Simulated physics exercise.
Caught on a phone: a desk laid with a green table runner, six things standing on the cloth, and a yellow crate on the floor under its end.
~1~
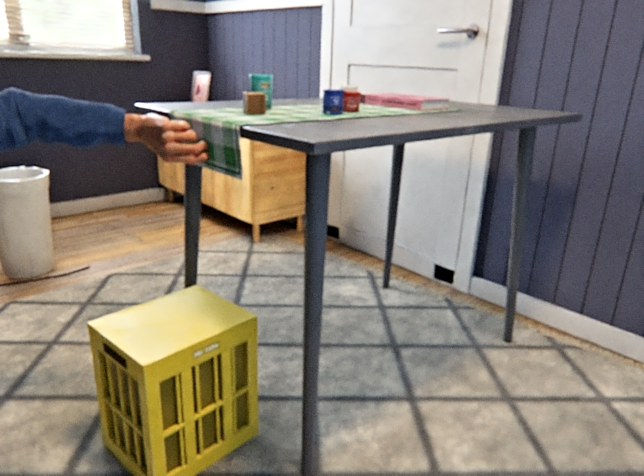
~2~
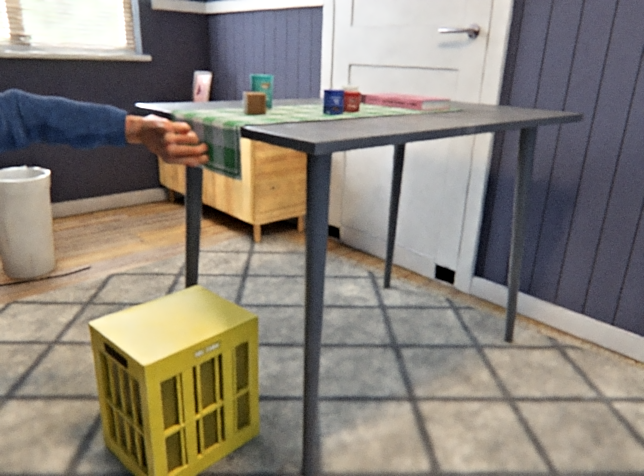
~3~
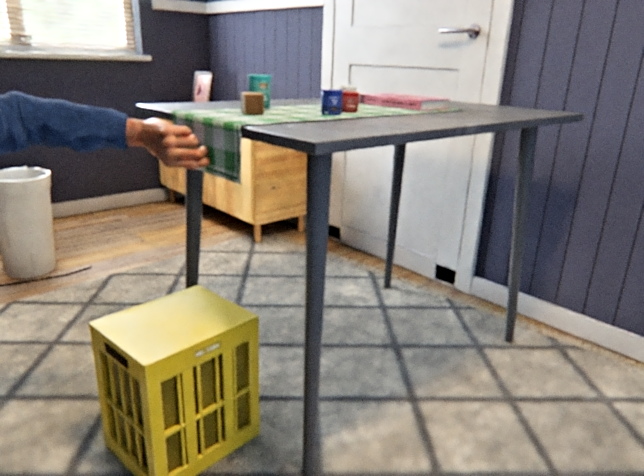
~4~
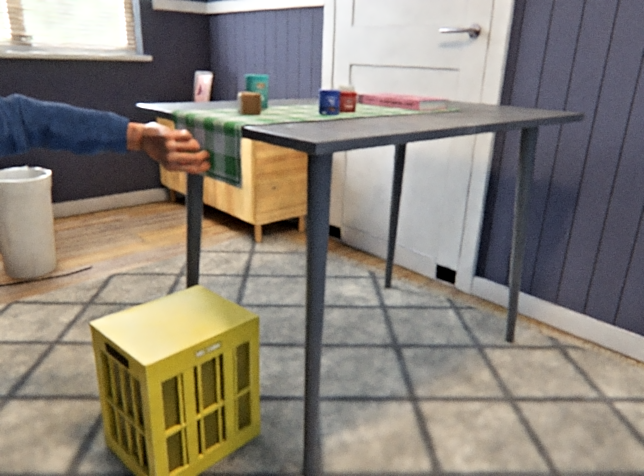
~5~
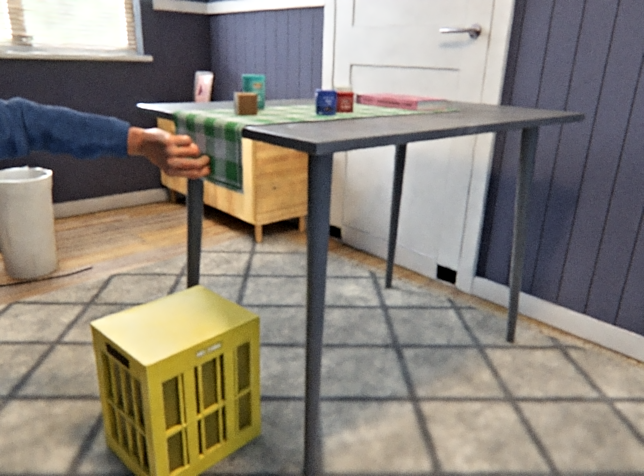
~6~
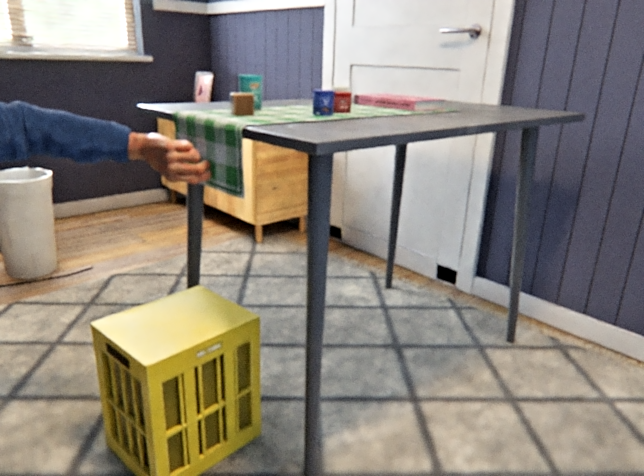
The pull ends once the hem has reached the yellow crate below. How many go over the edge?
The desk loses three.
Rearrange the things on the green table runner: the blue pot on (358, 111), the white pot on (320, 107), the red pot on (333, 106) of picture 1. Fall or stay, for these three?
The blue pot survives; the white pot remains up; the red pot remains up.
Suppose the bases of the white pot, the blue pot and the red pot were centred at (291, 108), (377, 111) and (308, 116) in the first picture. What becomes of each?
The white pot comes down, the blue pot does not fall, the red pot drops off.
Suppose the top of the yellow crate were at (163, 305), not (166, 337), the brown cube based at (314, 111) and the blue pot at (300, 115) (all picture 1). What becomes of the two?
The brown cube remains up; the blue pot falls.
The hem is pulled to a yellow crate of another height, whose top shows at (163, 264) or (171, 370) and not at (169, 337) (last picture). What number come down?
The count: 1 and 4.
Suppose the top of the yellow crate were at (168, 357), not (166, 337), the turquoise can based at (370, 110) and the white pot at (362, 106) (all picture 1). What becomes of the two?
The turquoise can holds on, the white pot stays on.
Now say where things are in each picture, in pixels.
In the first picture, hem (242, 180); brown cube (254, 93); turquoise can (261, 75); blue pot (334, 89); red pot (349, 92); white pot (349, 86); top of the crate (166, 337).
In the second picture, hem (241, 181); brown cube (254, 93).
In the third picture, hem (241, 184); turquoise can (259, 75).
In the fourth picture, hem (242, 189); blue pot (330, 90); top of the crate (168, 337).
In the fifth picture, hem (244, 194); red pot (343, 92).
In the sixth picture, hem (245, 199); brown cube (242, 94); turquoise can (250, 76); blue pot (324, 90); red pot (341, 92); white pot (341, 86).
A little later, hem near (208, 236); brown cube gone.
Next, hem near (208, 277); brown cube and turquoise can gone.
Later still, hem on the crate; brown cube, turquoise can and blue pot gone.
When it is over, hem on the crate; brown cube, turquoise can and blue pot gone. The count of fallen things is three.
